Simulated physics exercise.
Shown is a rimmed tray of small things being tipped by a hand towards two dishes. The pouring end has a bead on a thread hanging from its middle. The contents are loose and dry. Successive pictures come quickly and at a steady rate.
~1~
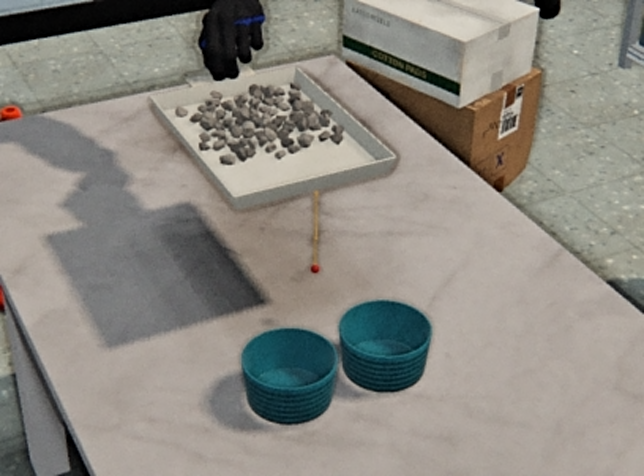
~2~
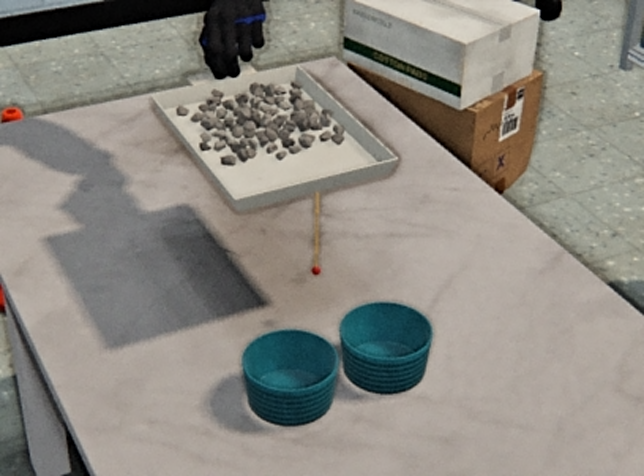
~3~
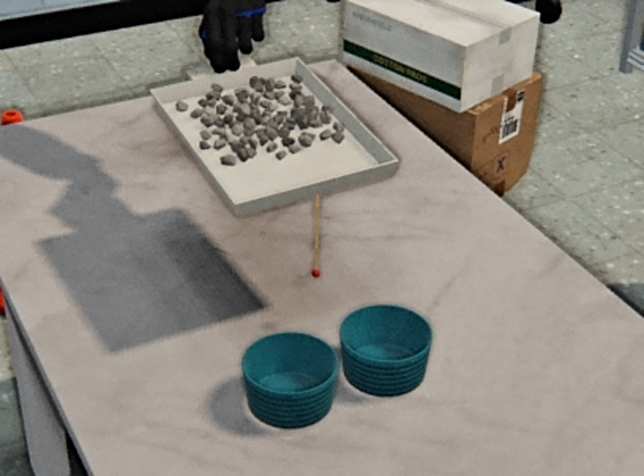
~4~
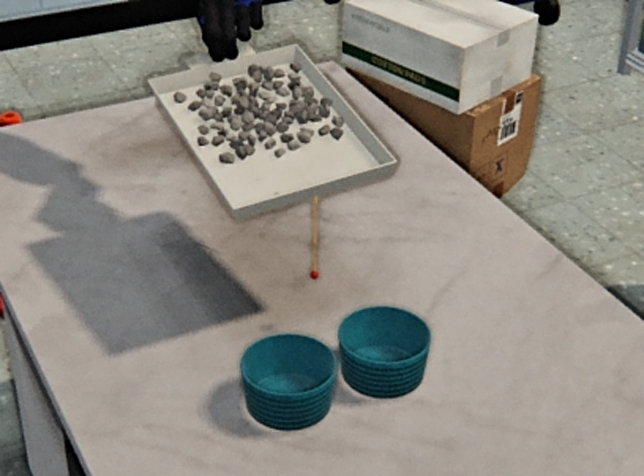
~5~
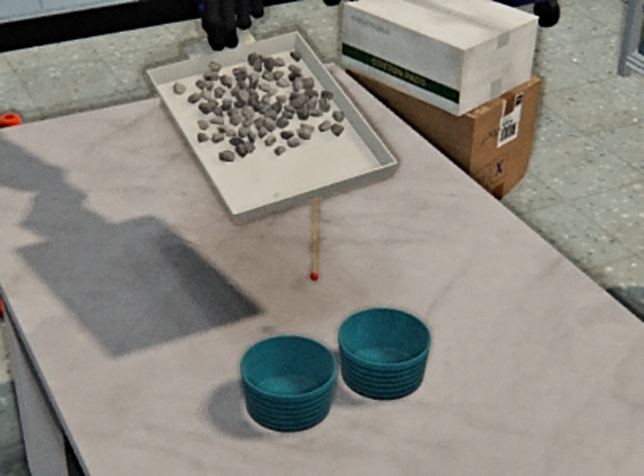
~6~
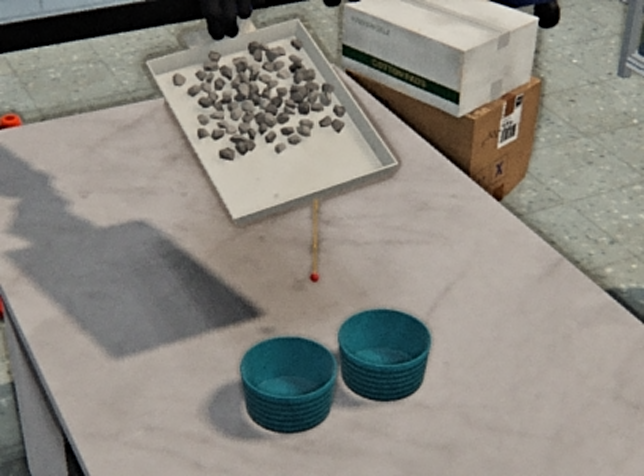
A gloved hand gradually tilted a white rimmed tray of loose gray gravel above two teal dishes, its back edge rising and near left corner dipping slightly, while a red bead hung from the front.
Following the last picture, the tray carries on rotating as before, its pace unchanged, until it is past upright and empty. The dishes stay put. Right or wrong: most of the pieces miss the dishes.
Right.
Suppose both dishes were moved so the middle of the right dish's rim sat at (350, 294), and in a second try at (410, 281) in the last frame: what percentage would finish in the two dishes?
You'd get 70 in a hundred the first time and 30 in a hundred the second.
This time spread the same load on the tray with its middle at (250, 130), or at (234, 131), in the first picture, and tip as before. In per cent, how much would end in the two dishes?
The first gives 0 %, the second 0 %.
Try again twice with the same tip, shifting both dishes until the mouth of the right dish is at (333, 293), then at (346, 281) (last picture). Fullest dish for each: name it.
Trial one goes to the one to the left, trial two to the one to the left.
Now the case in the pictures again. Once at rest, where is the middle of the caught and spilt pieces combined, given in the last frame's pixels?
(275, 363).
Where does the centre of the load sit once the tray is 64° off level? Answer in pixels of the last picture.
Check around (275, 198) in the last picture.
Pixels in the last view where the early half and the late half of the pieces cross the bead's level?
(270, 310) first, (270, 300) later.
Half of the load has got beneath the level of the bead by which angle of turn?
It is at around 85 degrees.
Soon, tray tipped steeply; most on the tray; a small part in the air.
A while on, tray tipped past a quarter turn; a small part on the tray; a small part in the left dish; a stray few in the right dish; about two thirds outside both; a small part in the air.
Towards the end, tray tipped past a quarter turn; a small part in the left dish; a stray few in the right dish; most outside both.
Finally, tray tipped past a quarter turn; a small part in the left dish; a stray few in the right dish; most outside both.
